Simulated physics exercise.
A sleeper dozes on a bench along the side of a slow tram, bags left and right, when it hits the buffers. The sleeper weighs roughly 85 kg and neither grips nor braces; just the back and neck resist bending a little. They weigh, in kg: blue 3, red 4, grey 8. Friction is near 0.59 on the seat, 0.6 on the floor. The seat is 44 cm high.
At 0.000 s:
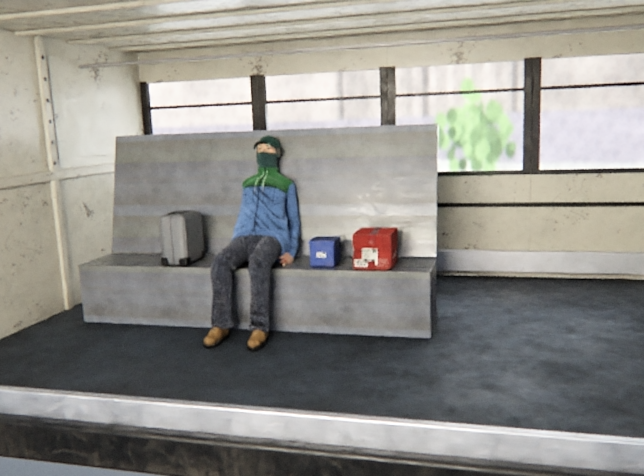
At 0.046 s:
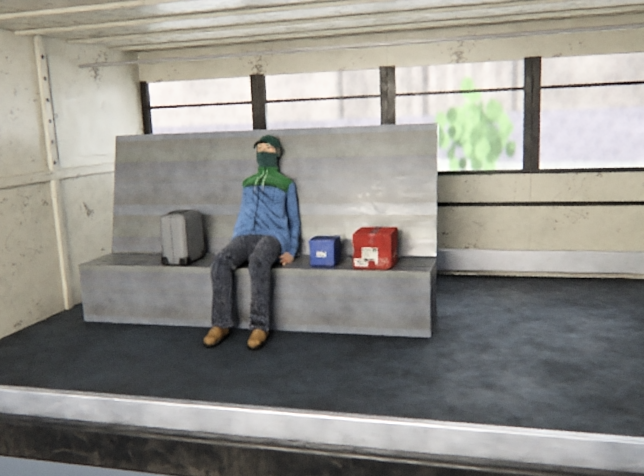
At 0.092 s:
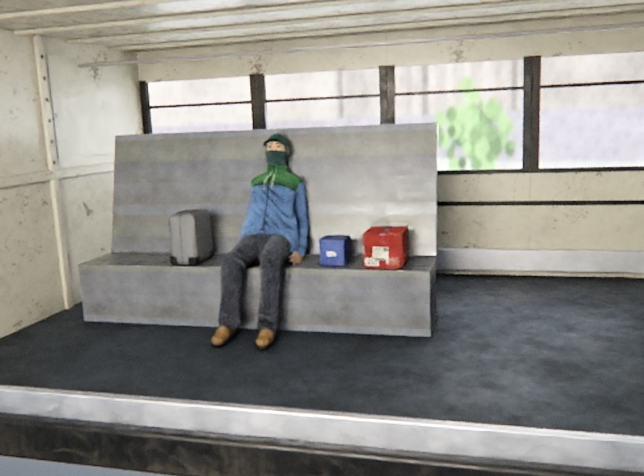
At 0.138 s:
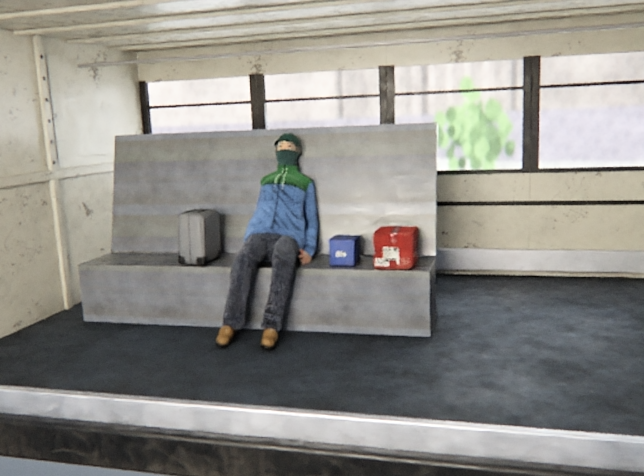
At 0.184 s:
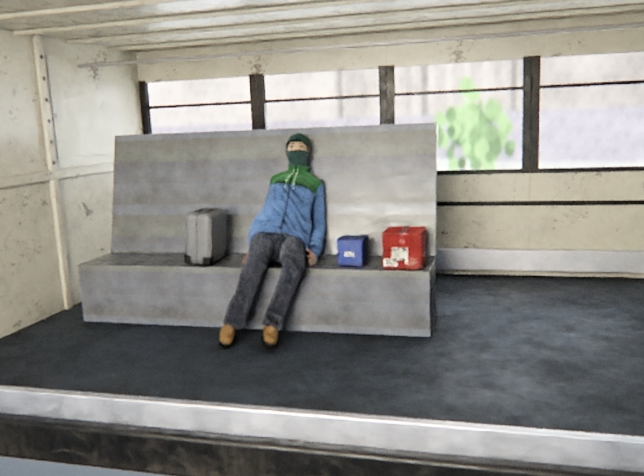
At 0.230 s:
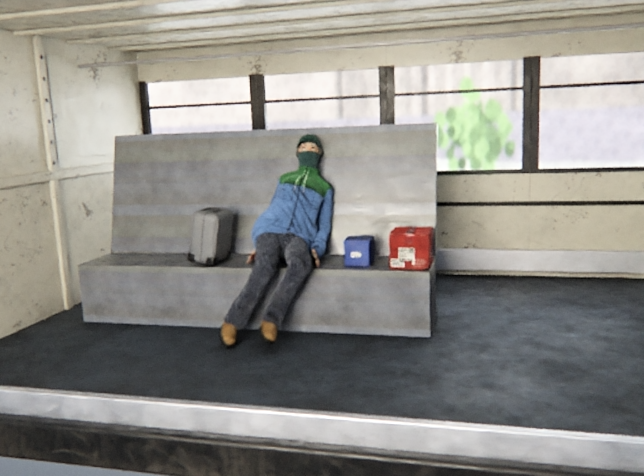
A seated person and three bags slide a short way right along a grey bench.
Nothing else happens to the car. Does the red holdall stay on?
In the end the red holdall remains aboard.
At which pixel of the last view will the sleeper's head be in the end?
Around (388, 245).
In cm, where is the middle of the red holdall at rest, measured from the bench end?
Some 5 cm short of it.
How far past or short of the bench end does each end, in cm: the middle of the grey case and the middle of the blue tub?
Grey case 130 short, blue tub 40 short.
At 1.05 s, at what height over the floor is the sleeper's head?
Some 60 cm up.
After 0.40 s the red holdall is 7 cm short of the bench end, tilted 0°, near (421, 248) in the last picture's view; the blue tub 43 cm short of the bench end, tilted 0°.
After 0.65 s the red holdall is 7 cm short of the bench end, tilted 0°, near (421, 248) in the last picture's view.
After 1.05 s the red holdall is 7 cm short of the bench end, tilted 0°, near (421, 248) in the last picture's view; the blue tub 44 cm short of the bench end, tilted 0°.
At rest, 1.8 s, blue tub stays on; red holdall stays on; grey case stays on; sleeper's hips keep to the seat.
